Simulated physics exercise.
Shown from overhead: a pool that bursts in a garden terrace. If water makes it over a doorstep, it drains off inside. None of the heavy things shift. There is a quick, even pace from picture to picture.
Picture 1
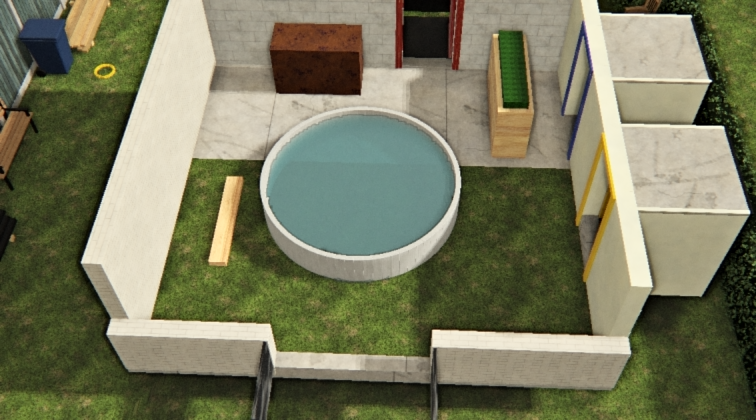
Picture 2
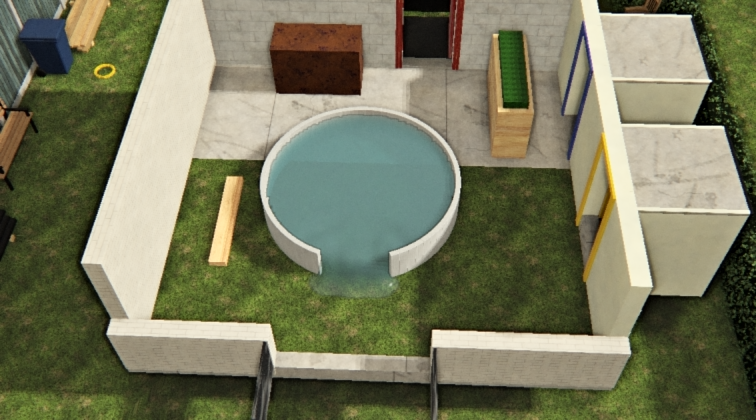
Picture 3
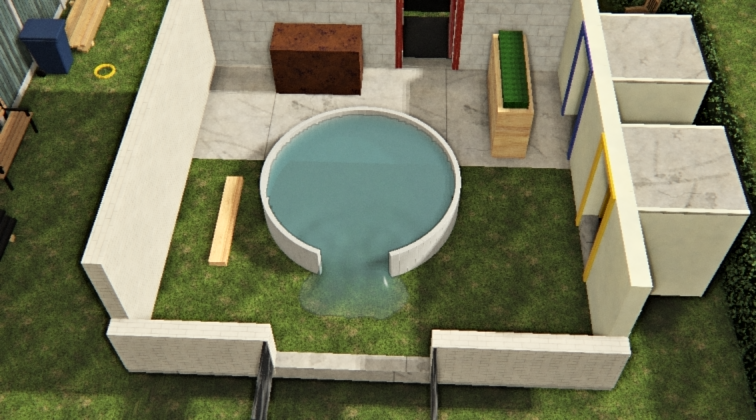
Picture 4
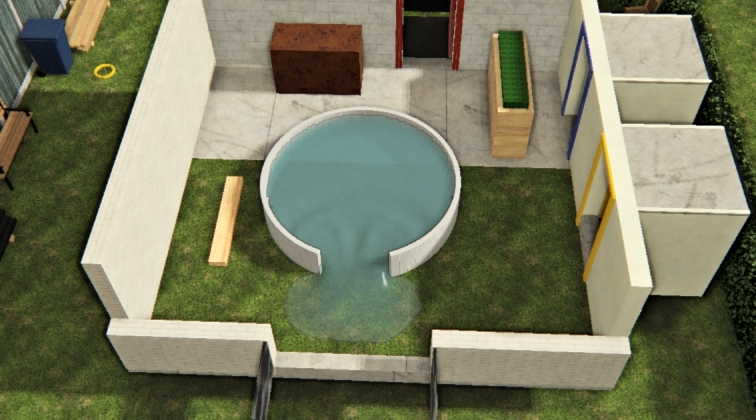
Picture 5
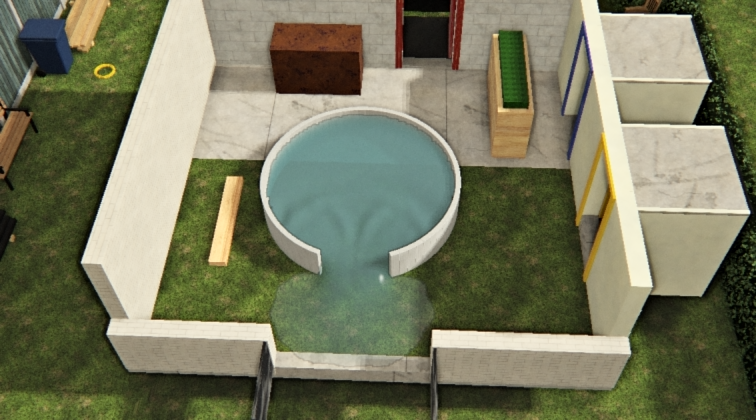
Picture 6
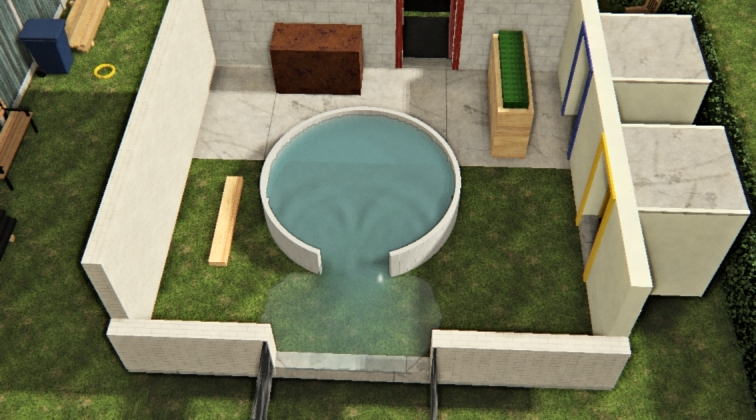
A round, white-rimmed pool of blue-green water stands on the grass of a walled garden terrace, seen from overhead by a still camera. A rusty brown box and a planter of greenery sit on the paving behind, with a pale plank at left and yellow and blue door surrounds at right. The pool's near side opens, and water pours out, fanning across the grass to the low front wall.
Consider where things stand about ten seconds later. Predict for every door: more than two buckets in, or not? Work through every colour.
One by one: The blue door will keep it to two buckets; the red door will keep it to two buckets; the yellow door will keep it to two buckets.
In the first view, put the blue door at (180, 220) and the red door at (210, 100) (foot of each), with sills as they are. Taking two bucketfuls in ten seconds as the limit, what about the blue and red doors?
Note: Blue door remains short of it; red door remains short of it.
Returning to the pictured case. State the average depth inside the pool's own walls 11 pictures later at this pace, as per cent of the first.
Estimate: Around 74 per cent.
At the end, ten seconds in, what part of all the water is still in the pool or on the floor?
Roughly 50 %.
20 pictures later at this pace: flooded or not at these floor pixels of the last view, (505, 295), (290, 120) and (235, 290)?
Point by point: Inundated, not yet wet, inundated.
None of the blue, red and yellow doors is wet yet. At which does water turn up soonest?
The one in yellow.
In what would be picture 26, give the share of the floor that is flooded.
Around 30 percent.
A moment on, water covers 15 % of the floor; the blue door not reached, the red door not reached, the yellow door not reached.
Next, water covers 20 % of the floor; the blue door not reached, the red door not reached, the yellow door not reached.
Then, water covers 30 % of the floor; the blue door not reached, the red door not reached, the yellow door not reached.
Later, water covers 45 % of the floor; the blue door not reached, the red door not reached, the yellow door wet at the sill, nothing in.
In the end, water covers 55 % of the floor; the blue door not reached, the red door not reached, the yellow door wet at the sill, nothing in.
